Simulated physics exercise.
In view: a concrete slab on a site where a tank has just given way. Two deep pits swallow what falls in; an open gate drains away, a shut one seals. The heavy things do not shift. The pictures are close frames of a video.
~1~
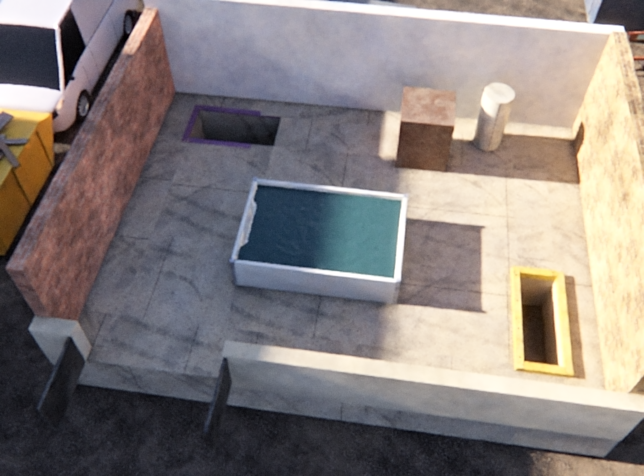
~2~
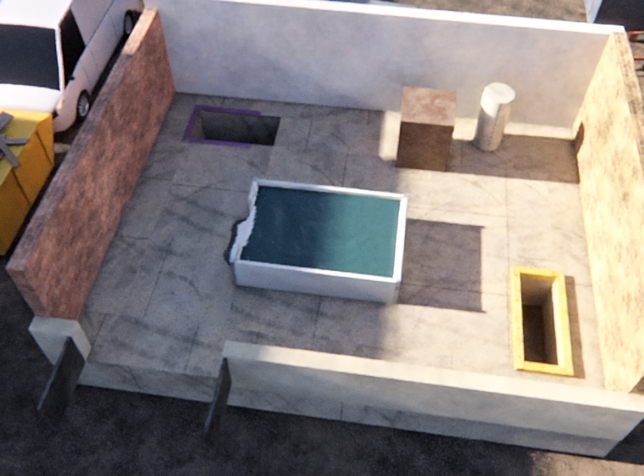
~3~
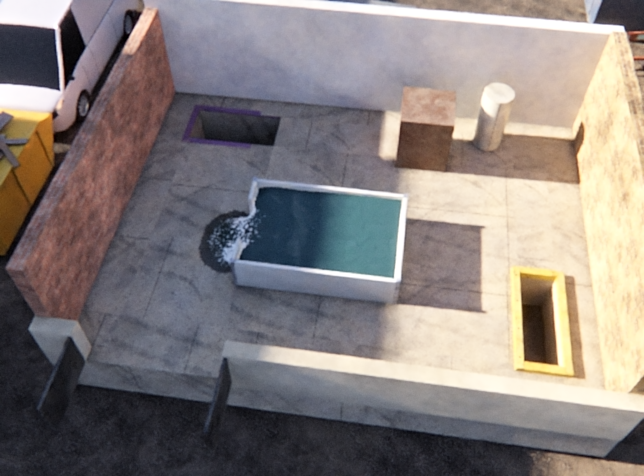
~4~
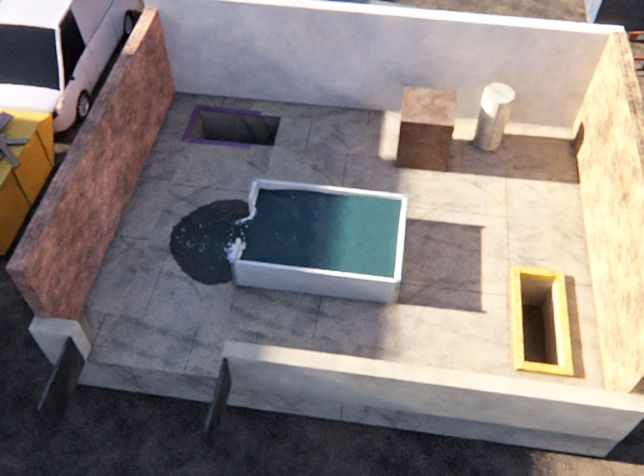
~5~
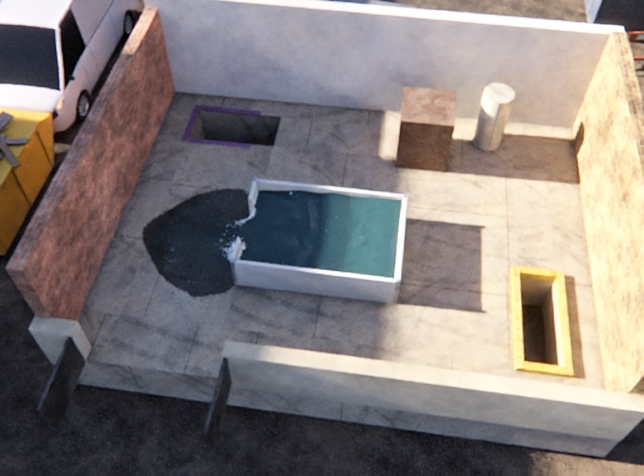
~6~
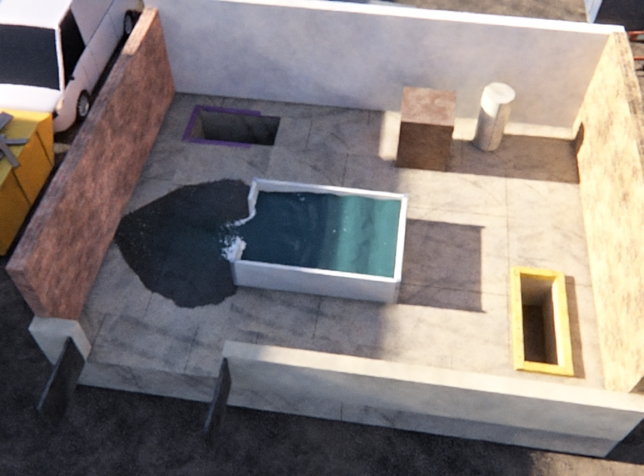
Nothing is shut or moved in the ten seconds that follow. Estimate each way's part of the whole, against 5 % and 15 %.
The gate takes over 15 %; the yellow pit takes under 5 %; the purple pit takes over 15 %.
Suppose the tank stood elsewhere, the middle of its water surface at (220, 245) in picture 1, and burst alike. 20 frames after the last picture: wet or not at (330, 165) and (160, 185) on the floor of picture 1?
One after the other: Clear, wet.
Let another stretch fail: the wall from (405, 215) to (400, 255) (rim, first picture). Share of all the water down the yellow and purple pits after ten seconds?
Parts in a hundred: Yellow 12, purple 2.
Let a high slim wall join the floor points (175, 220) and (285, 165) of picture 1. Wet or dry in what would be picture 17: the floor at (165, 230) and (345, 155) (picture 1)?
In that order: Wet, free of water.
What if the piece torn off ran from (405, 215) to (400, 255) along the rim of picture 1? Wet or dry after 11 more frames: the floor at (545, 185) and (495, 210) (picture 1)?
In turn: Covered, wet.
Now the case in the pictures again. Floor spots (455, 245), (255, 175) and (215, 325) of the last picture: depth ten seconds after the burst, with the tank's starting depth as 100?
Roughly 0, 2 and 4 per cent, in turn.
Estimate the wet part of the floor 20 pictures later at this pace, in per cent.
Some 25 per cent.
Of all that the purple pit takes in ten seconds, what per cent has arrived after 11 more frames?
Some 0 per cent.
A moment on, water covers 15 % of the floor; the gate 0 %, the yellow pit 0 %, the purple pit 0 %.
Next, water covers 20 % of the floor; the gate 0 %, the yellow pit 0 %, the purple pit 0 %.
Then, water covers 25 % of the floor; the gate 4 %, the yellow pit 0 %, the purple pit 3 %.
Later, water covers 40 % of the floor; the gate 12 %, the yellow pit 0 %, the purple pit 13 %.
In the end, water covers 45 % of the floor; the gate 22 %, the yellow pit 0 %, the purple pit 24 %.
